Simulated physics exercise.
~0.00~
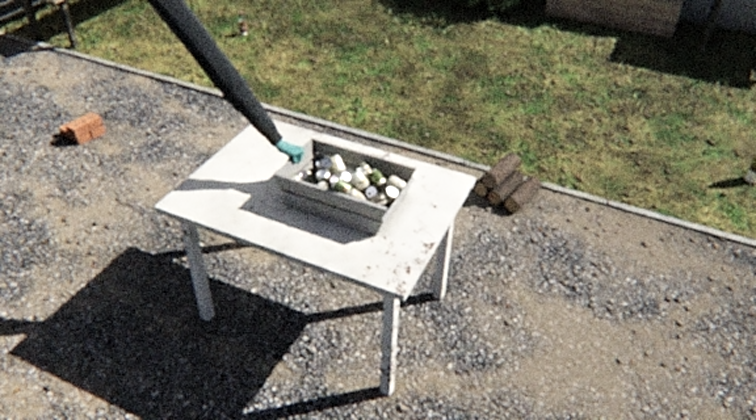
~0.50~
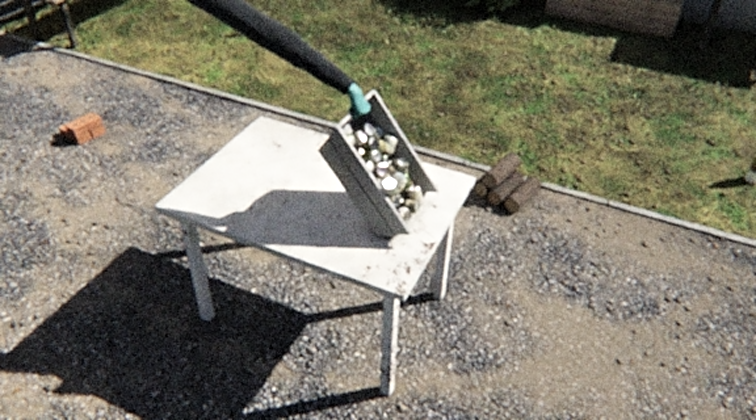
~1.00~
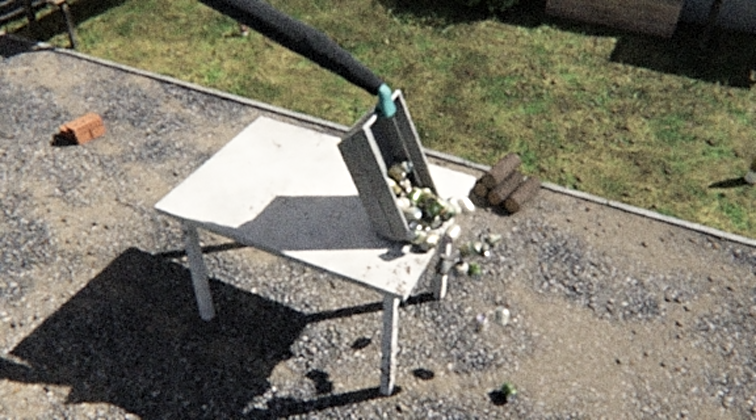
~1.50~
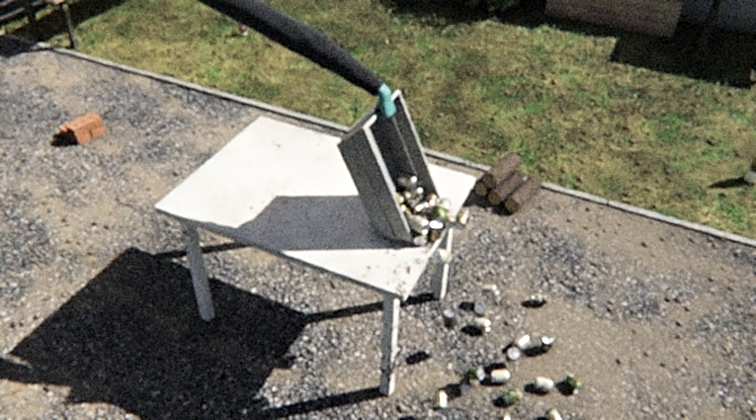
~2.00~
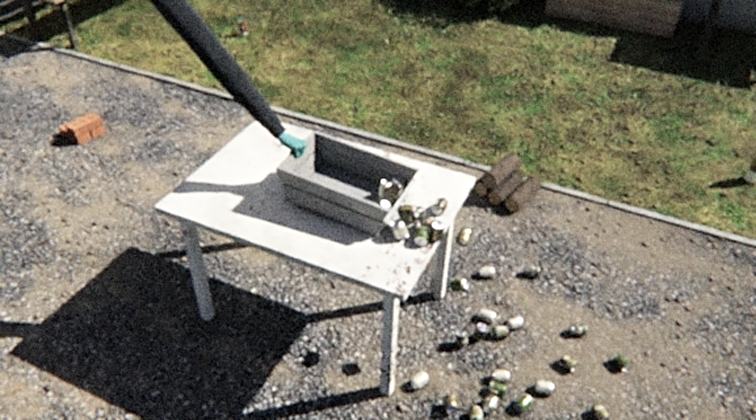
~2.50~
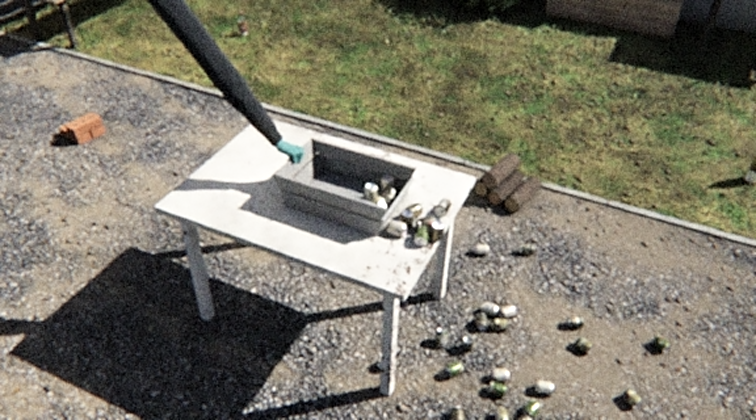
The footage shows a dark arm tilting a grey basket of small cans steeply over its right edge on a white outdoor table, spilling most of them onto the tabletop and gravel, before lowering it flat again with only a few cans still inside.
